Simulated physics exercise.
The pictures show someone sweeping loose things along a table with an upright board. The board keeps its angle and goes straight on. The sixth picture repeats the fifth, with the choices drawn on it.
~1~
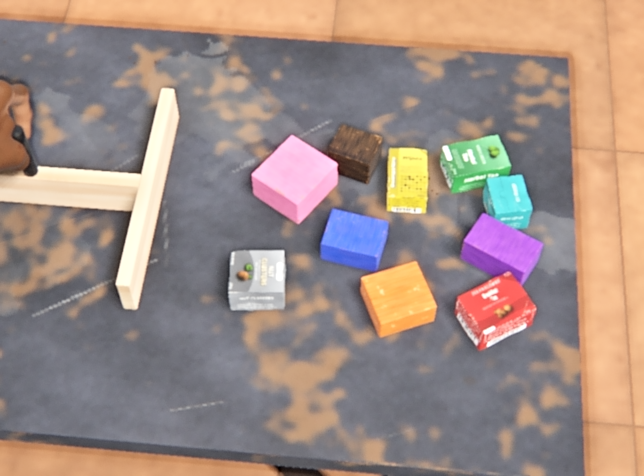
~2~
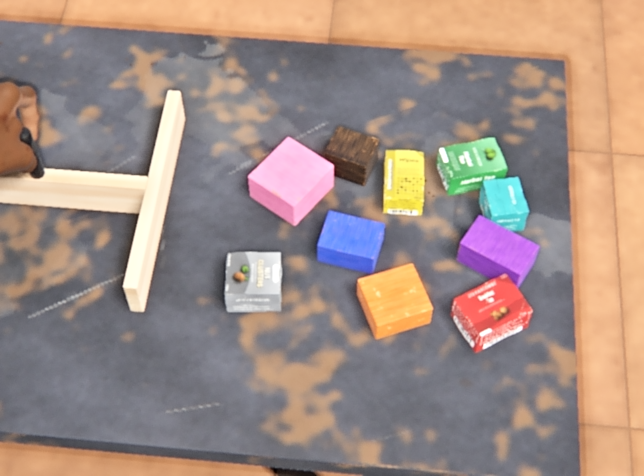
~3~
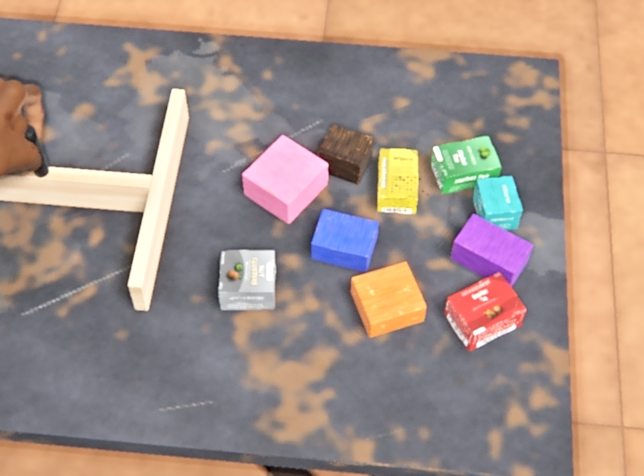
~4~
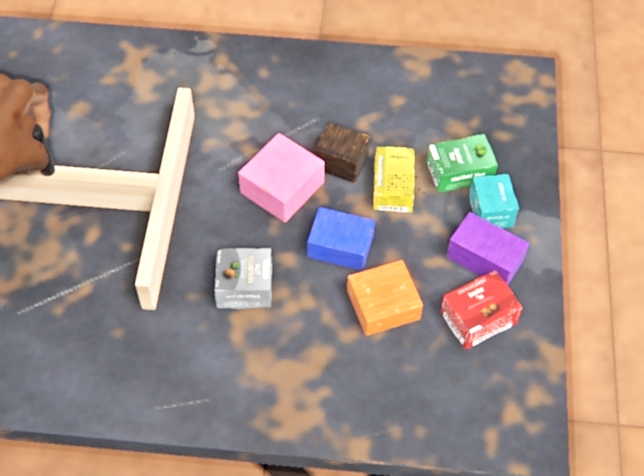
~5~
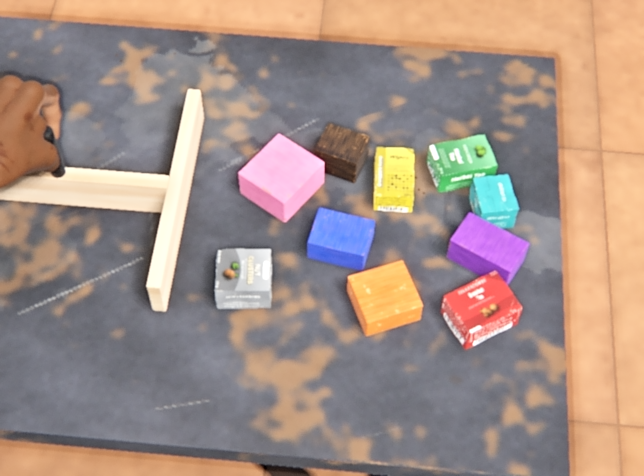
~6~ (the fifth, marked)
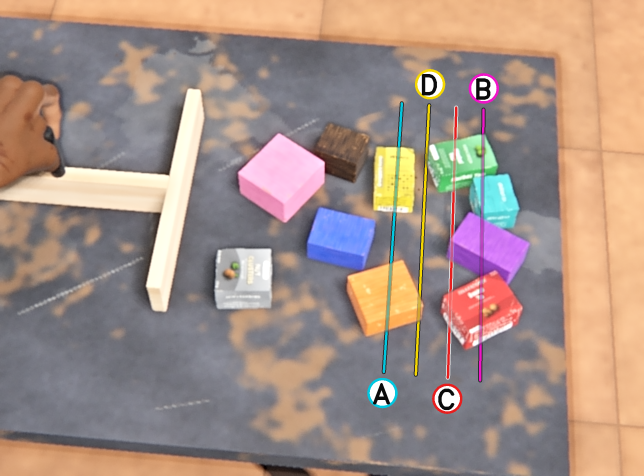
A hand at the left edge grips a pale wooden T-shaped board on a dark, tan-blotched tabletop above orange floor tiles, seen from overhead. To its right lie pink, black, yellow, green, turquoise, purple, blue, orange and red blocks and boxes, with a grey box nearest the board. The hand slides the board slightly rightward, touching nothing, while the view drifts a little right and the objects stay put.
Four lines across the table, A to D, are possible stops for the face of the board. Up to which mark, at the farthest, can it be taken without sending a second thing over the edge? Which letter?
It can go as far as D.
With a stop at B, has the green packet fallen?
By then, yes.
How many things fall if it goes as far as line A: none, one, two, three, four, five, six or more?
By then, none.
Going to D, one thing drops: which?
The red box goes over.
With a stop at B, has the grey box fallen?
By then, no.
On the marked copy, A at (394, 227); B at (482, 234); C at (452, 231); D at (423, 229).
Following D. Soon after the start, board (263, 189); black block (350, 147); grey box (288, 284).
Later, board (353, 196); red box (507, 314); green packet (490, 164).
In the end, board (421, 202); red box over the edge; green packet (555, 176); one fallen.
As for the rest, A is within the limit but short; B drops six; C drops three.
